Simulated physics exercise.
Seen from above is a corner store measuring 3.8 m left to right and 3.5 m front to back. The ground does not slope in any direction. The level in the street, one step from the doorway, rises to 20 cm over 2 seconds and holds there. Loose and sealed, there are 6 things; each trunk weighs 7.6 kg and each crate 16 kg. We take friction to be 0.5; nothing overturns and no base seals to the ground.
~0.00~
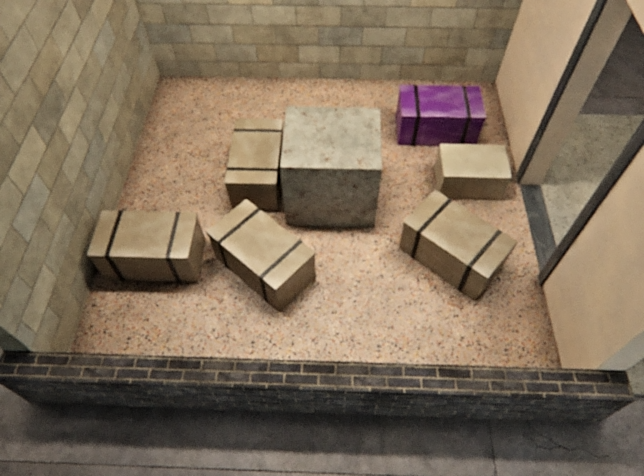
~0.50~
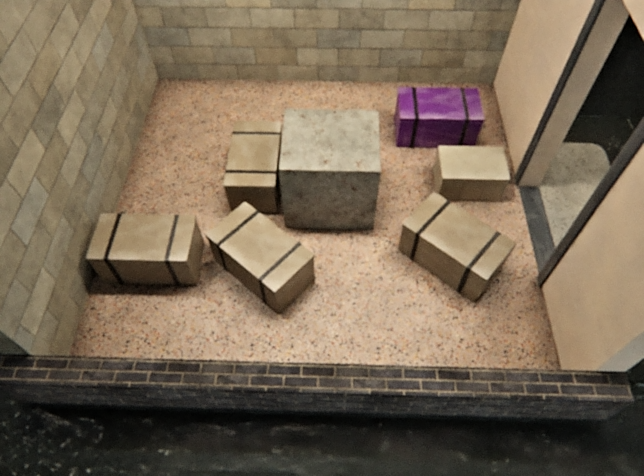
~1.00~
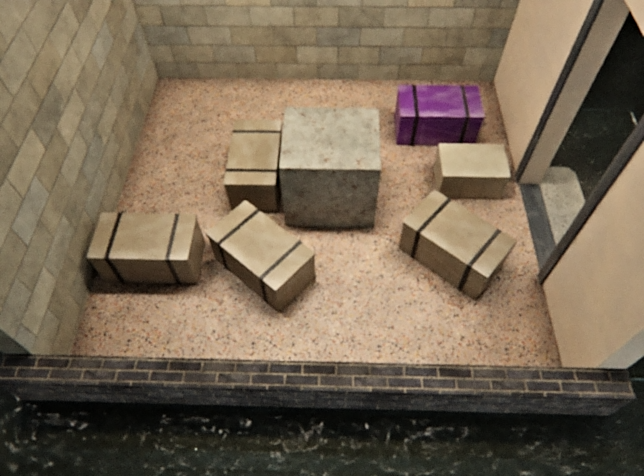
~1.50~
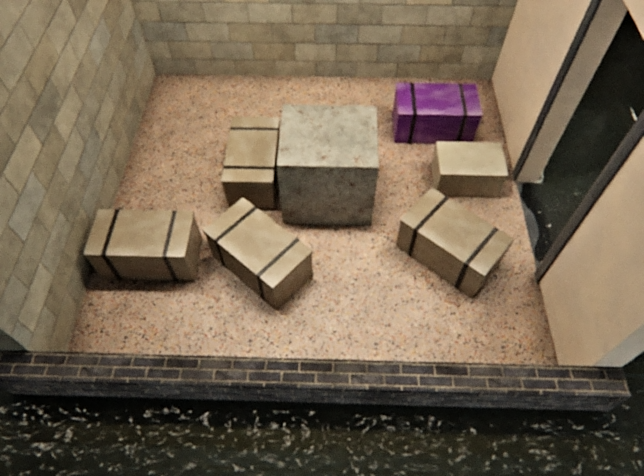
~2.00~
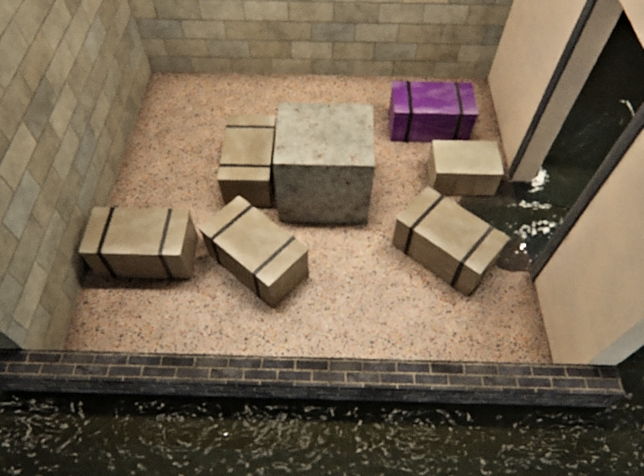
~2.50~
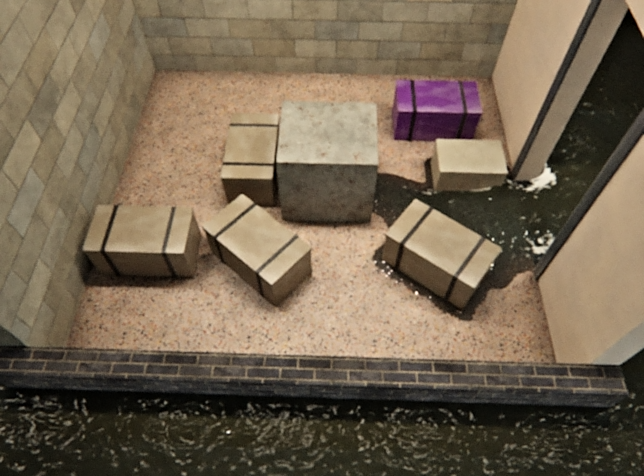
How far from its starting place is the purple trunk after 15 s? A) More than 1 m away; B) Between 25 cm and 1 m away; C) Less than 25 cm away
Between 25 cm and 1 m away (B).
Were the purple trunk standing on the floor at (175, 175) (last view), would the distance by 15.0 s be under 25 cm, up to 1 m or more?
It goes a long way.
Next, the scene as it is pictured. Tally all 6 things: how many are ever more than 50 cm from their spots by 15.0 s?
The count comes to 6.
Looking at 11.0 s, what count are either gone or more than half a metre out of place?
Count then: 4.
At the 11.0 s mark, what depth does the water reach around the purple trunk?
Around 11 cm.
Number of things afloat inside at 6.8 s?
At that time the total is 4.
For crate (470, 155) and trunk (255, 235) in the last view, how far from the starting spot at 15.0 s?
60 cm, 100 cm.
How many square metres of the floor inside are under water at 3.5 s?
That flooded area is roughly 5.5 m2.
After 3.5 s the purple trunk is near (438, 93), 0.0 m from its start, aground; 0 afloat.
After 6.8 s the purple trunk is near (444, 73), 0.3 m from its start, afloat; 4 afloat.
After 11.0 s the purple trunk is near (470, 66), 0.5 m from its start, afloat; 6 afloat.
After 15.0 s the purple trunk is near (420, 136), 0.7 m from its start, afloat; 6 afloat.
